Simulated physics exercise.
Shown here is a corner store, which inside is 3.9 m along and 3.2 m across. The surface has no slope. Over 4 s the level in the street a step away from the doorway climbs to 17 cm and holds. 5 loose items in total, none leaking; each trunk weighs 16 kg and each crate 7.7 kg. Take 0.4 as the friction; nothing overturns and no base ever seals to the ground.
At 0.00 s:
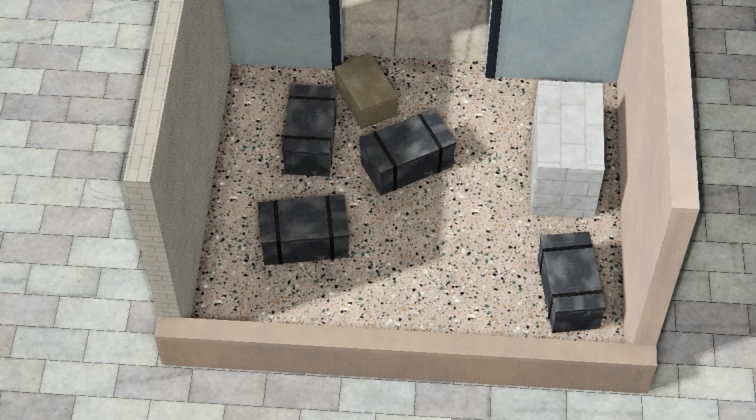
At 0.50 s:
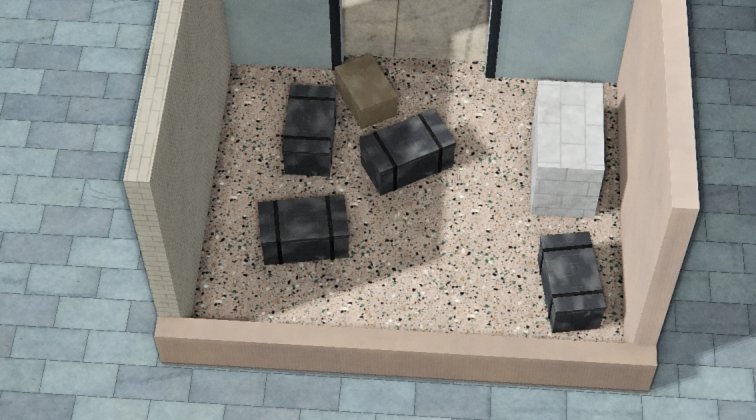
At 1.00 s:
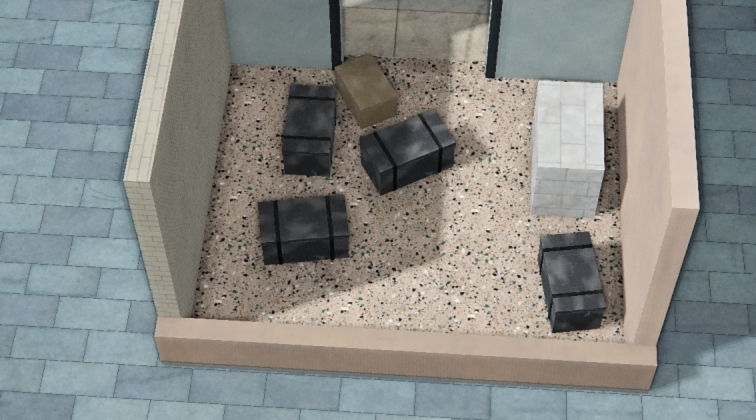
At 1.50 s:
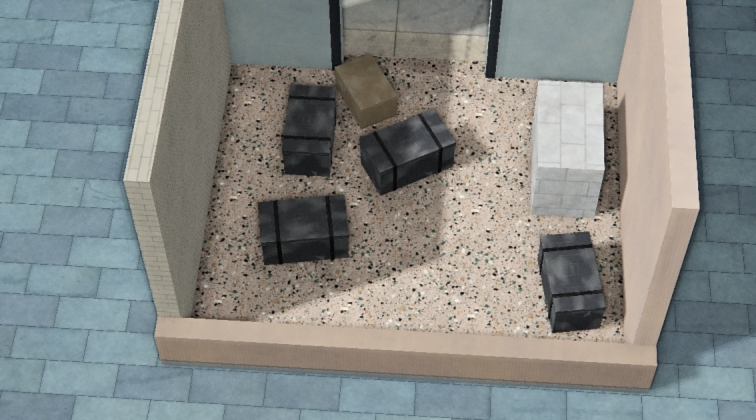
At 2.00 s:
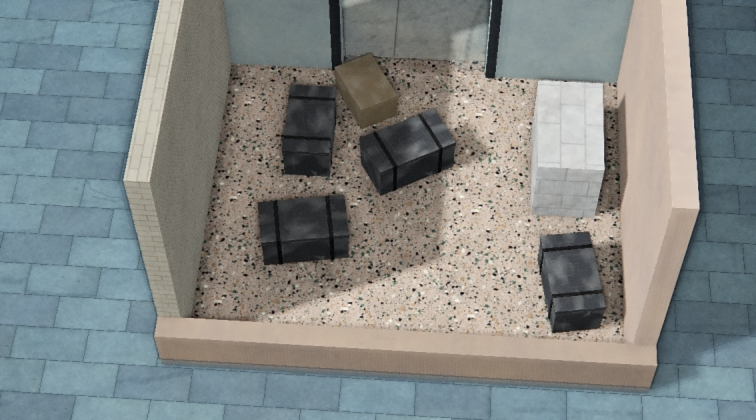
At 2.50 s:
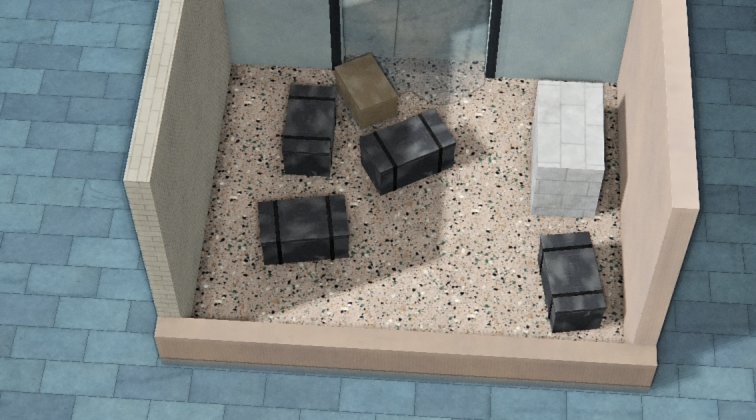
Nothing shifts among the dark strapped trunks, the brown box and the pale block inside the low-walled store. The paving outside turns from pale grey to wet-looking blue, deepening slightly, and then the tan panel at the back opening turns grey-blue from the bottom up while every item stays put.
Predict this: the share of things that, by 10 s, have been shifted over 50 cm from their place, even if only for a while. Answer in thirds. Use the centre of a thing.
Two thirds or more.
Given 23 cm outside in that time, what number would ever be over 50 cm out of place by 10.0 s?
Then the count would be 4.
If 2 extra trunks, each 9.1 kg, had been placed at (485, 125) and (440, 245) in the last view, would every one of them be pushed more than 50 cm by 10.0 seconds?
Inside the limit, then above the limit.
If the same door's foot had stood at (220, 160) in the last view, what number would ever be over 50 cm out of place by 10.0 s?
Then it comes to 4.
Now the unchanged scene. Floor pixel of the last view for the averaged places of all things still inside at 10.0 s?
Somewhere near (361, 237).
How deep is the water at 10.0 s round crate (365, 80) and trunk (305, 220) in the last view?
Roughly 9 and 11 cm.
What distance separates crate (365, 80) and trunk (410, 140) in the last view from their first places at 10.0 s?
150 cm, 150 cm.
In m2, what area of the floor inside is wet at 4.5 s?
Somewhere about 4.0 m2, give or take.
After 3.5 s 0 of 5 are over 50 cm from their spots; 0 afloat.
After 4.5 s 1 of 5 are over 50 cm from their spots; 1 afloat.
After 7.0 s 4 of 5 are over 50 cm from their spots; 3 afloat.
After 10.0 s 4 of 5 are over 50 cm from their spots, and 4 have been at some point; 5 afloat.
